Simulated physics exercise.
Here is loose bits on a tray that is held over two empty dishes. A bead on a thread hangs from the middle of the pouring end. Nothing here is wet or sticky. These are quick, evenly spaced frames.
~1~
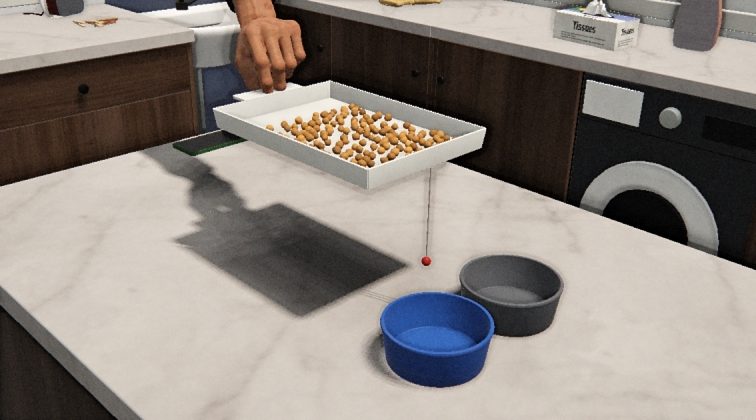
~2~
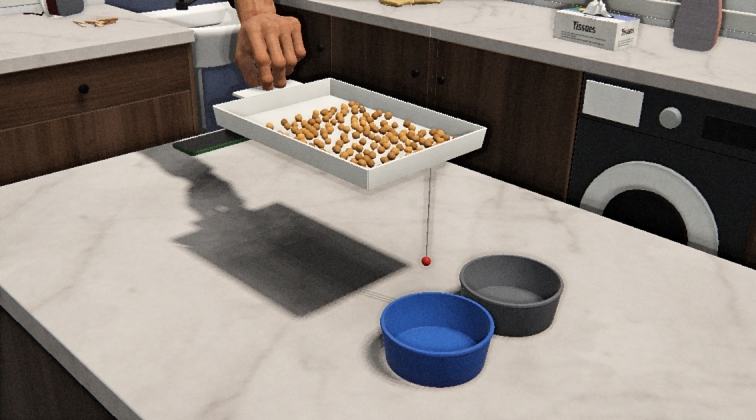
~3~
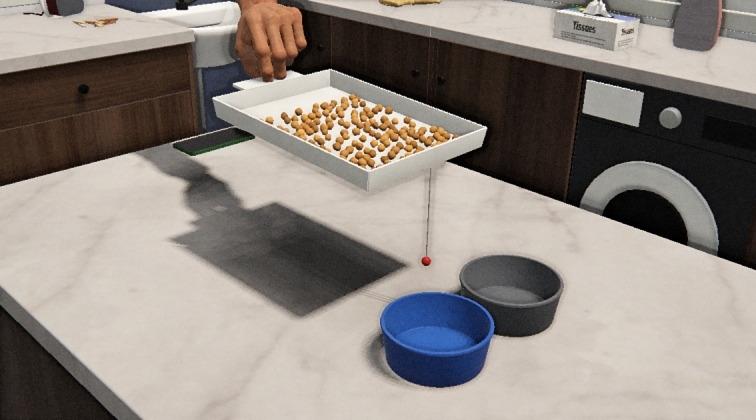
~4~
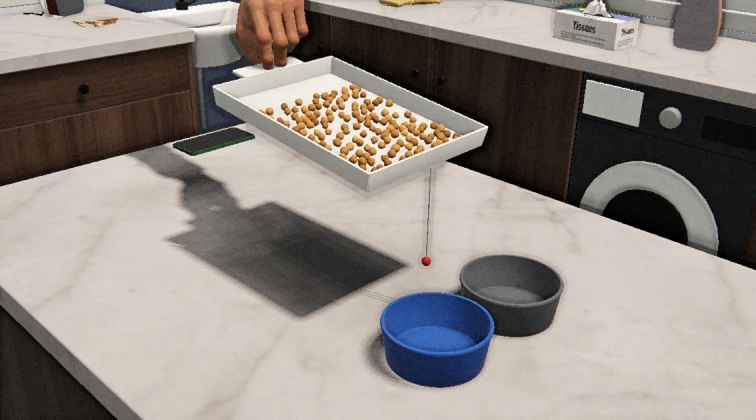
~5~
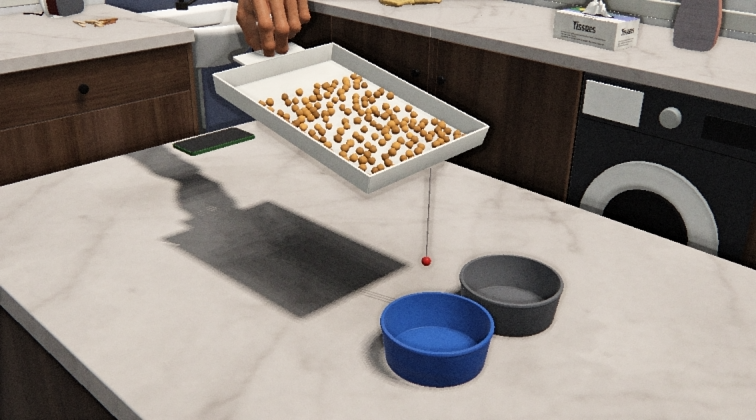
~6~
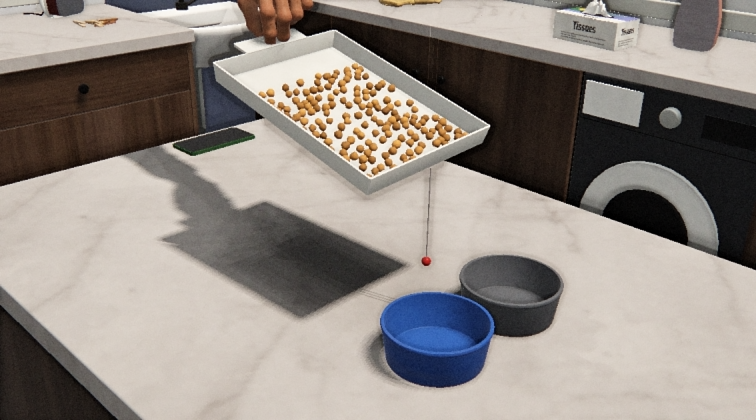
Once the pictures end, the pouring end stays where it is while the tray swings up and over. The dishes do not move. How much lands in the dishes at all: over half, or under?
Together they catch more than half.
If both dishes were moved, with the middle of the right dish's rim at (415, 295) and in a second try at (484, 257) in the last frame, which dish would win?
First the right dish, then the left-hand dish.
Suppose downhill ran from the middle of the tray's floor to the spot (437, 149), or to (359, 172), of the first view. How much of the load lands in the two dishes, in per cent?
About 60 and 20 per cent.
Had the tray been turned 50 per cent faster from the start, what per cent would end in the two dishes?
Near 70 %.
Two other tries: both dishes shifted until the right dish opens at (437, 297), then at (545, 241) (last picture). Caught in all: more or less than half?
First most of it, then not half.
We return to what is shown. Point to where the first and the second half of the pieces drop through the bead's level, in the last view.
Early half (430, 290), late half (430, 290).
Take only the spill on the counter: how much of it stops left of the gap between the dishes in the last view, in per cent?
Some 90 per cent.
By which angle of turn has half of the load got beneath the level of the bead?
At some 115 degrees.
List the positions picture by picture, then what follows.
Corners of the pouring end at (368, 168) and (482, 128), level; middle of the load at (356, 137), roasted chickpeas; left dish at (479, 359); right dish at (552, 311); bead on its thread at (426, 261), in the first picture.
Corners of the pouring end at (368, 168) and (482, 128), level; middle of the load at (356, 136), in the second picture.
Corners of the pouring end at (369, 170) and (483, 127), tipped barely, lowest at the left corner; middle of the load at (356, 132), in the third picture.
Corners of the pouring end at (369, 172) and (484, 127), tipped a little, lowest at the left corner; middle of the load at (357, 127), in the fourth picture.
Corners of the pouring end at (370, 174) and (485, 126), tipped a little, lowest at the left corner; middle of the load at (357, 121), in the fifth picture.
Corners of the pouring end at (371, 176) and (486, 125), tipped clearly, lowest at the left corner; middle of the load at (358, 116); left dish at (479, 359); right dish at (552, 311), in the sixth picture.
Soon, tray tipped steeply; all on the tray.
A while on, tray tipped right over; nearly all on the tray; a stray few outside both; a stray few in the air.
Towards the end, tray tipped past a quarter turn; about half in the left dish; a small part in the right dish; about a third outside both.
Finally, tray tipped past a quarter turn; about half in the left dish; a small part in the right dish; about a third outside both.
